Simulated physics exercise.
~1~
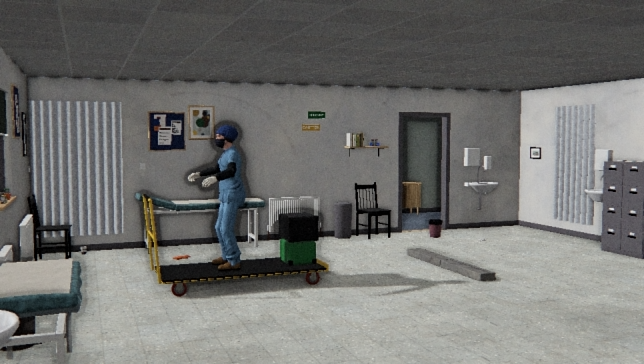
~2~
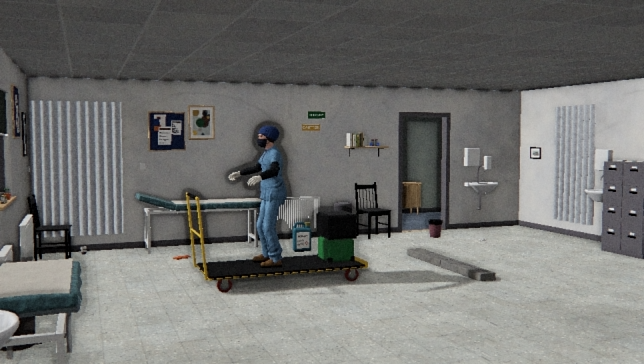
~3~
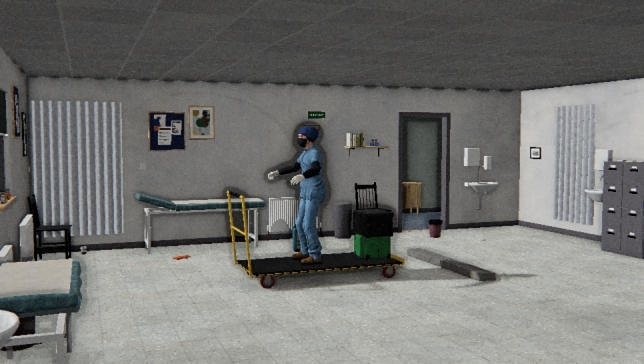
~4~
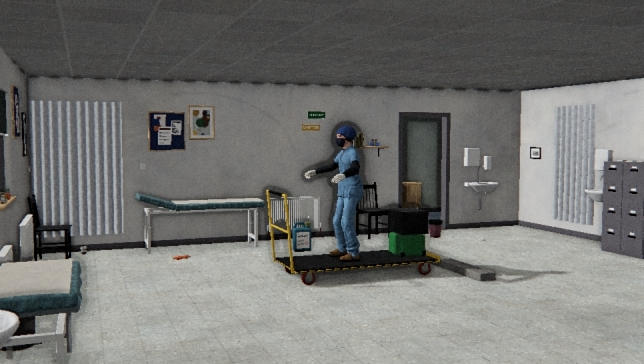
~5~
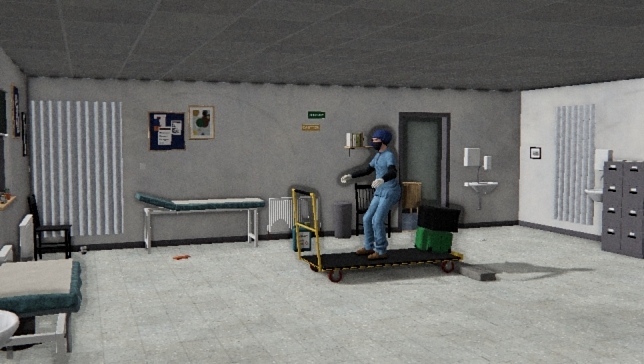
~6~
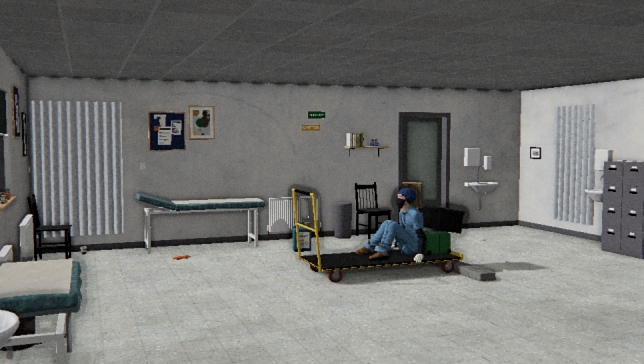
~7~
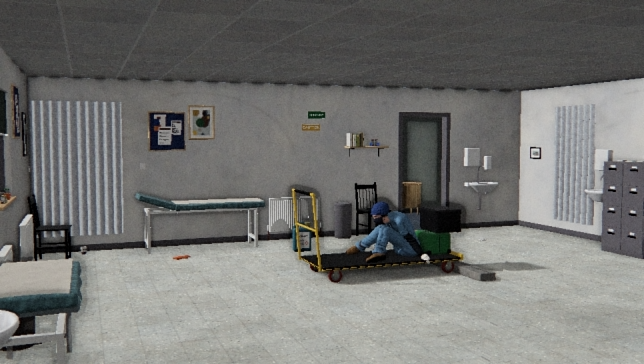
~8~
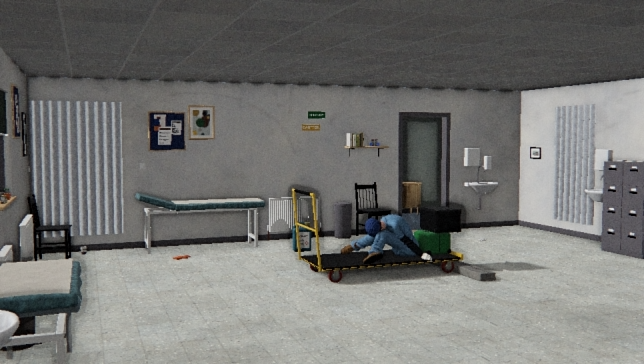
A goods trolley carrying a standing person in blue and a black suitcase atop a green one rolled right across a clinic-like room, then stopped at a low kerb; the person dropped down and slumped over on the deck, both suitcases still aboard.
